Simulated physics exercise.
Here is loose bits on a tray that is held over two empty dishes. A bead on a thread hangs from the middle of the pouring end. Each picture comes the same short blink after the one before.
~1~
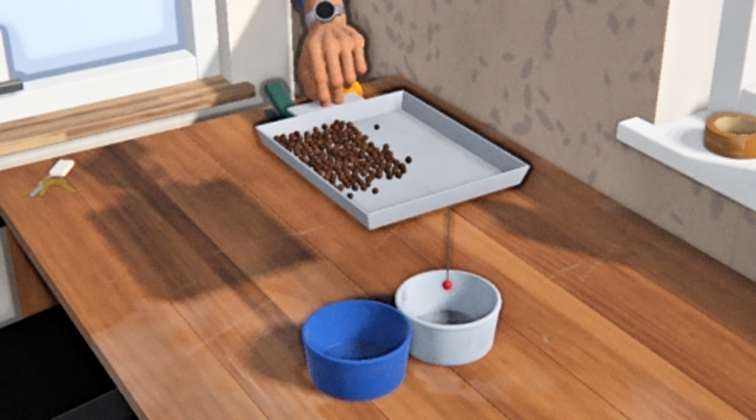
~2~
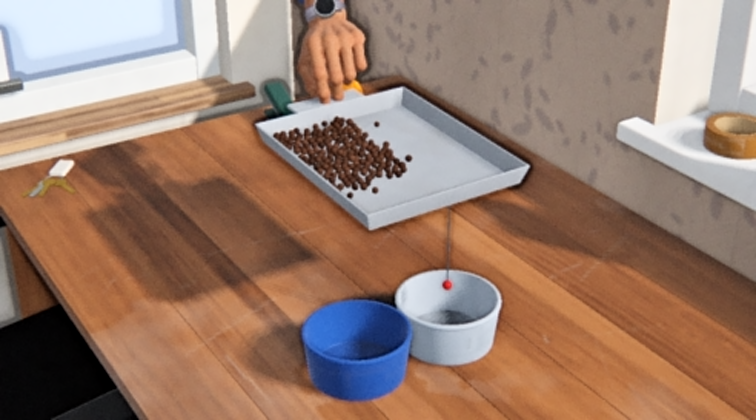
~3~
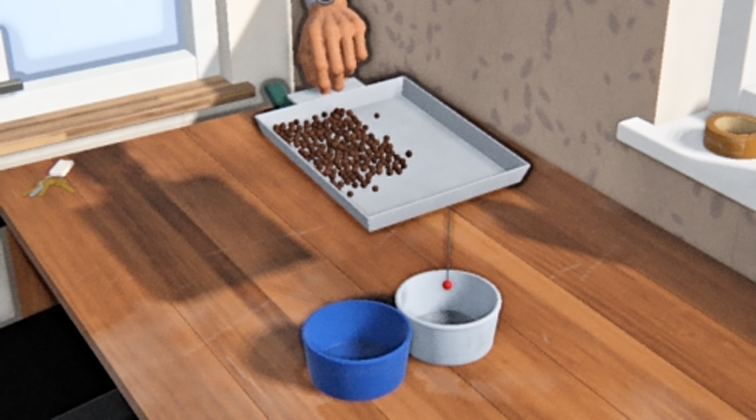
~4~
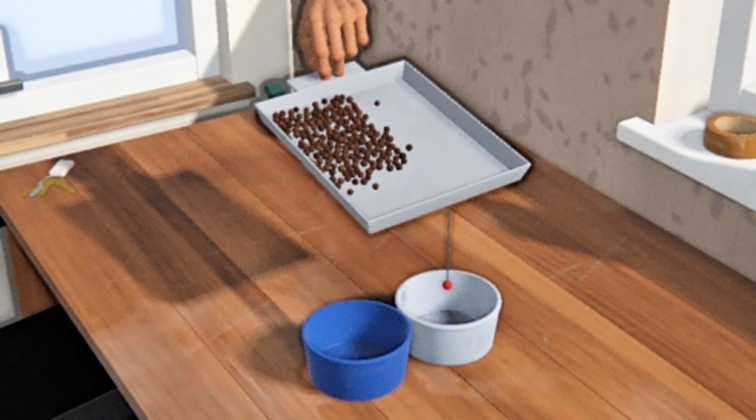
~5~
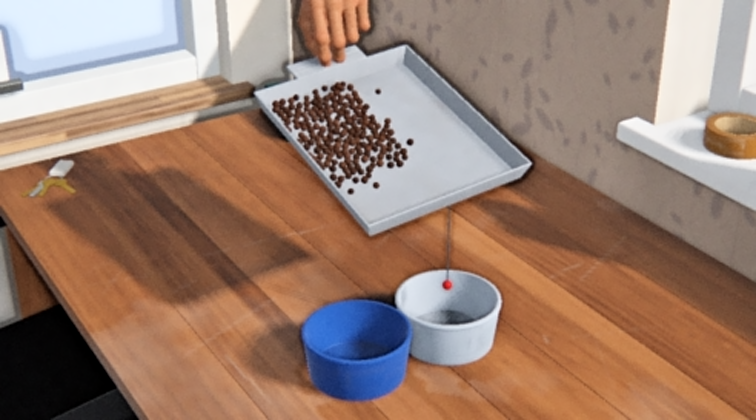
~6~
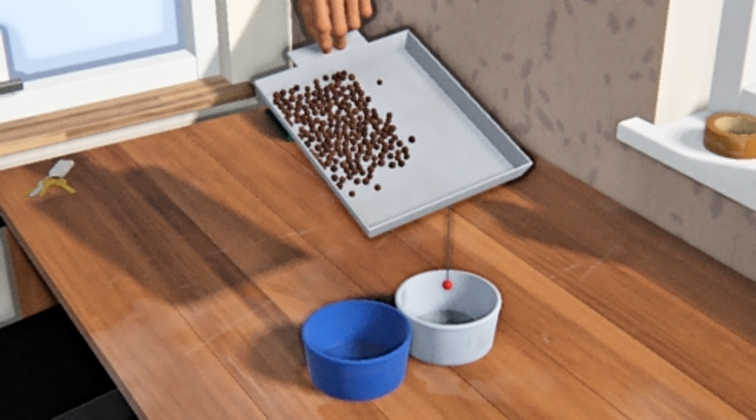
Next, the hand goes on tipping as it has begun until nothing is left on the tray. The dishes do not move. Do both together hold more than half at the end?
In the dishes lies more than half of it.
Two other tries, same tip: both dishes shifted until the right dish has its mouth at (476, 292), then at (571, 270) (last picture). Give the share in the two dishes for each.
In turn 90 and 0 in a hundred.
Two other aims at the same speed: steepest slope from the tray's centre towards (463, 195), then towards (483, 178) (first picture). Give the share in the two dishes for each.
Roughly 20 per cent, and 0 per cent.
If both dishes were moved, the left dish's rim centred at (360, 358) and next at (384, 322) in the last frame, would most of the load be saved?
First more than half, then the larger part.
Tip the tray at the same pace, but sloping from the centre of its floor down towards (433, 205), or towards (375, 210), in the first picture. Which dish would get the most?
In turn: The left-hand dish; the left dish.
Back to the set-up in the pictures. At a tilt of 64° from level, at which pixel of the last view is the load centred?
Close to (393, 222).
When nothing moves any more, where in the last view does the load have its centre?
Around (363, 368).
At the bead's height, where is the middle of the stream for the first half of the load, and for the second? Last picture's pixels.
Around (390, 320) and then (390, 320).
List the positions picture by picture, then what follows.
Corners of the pouring end at (370, 210) and (520, 165), level; middle of the load at (343, 156), allspice berries; left dish at (385, 374); right dish at (477, 339); bead on its thread at (447, 285), in the first picture.
Corners of the pouring end at (370, 211) and (520, 165), level; middle of the load at (343, 155), in the second picture.
Corners of the pouring end at (371, 213) and (521, 164), tipped barely, lowest at the left corner; middle of the load at (343, 149), in the third picture.
Corners of the pouring end at (371, 216) and (522, 163), tipped a little, lowest at the left corner; middle of the load at (343, 141), in the fourth picture.
Corners of the pouring end at (371, 220) and (523, 162), tipped a little, lowest at the left corner; middle of the load at (344, 133), in the fifth picture.
Corners of the pouring end at (371, 223) and (523, 161), tipped clearly, lowest at the left corner; middle of the load at (345, 127), about two thirds on the move; left dish at (385, 374); right dish at (477, 339), in the sixth picture.
Soon after the last picture, tray tipped steeply; most on the tray; a small part in the left dish; a stray few outside both; a small part in the air.
A little later, tray tipped past a quarter turn; a small part on the tray; about two thirds in the left dish; a small part in the right dish; a small part outside both; a small part in the air.
Later still, tray tipped past a quarter turn; most in the left dish; a small part in the right dish; about a quarter outside both.
At rest, tray tipped past a quarter turn; most in the left dish; a small part in the right dish; about a quarter outside both.
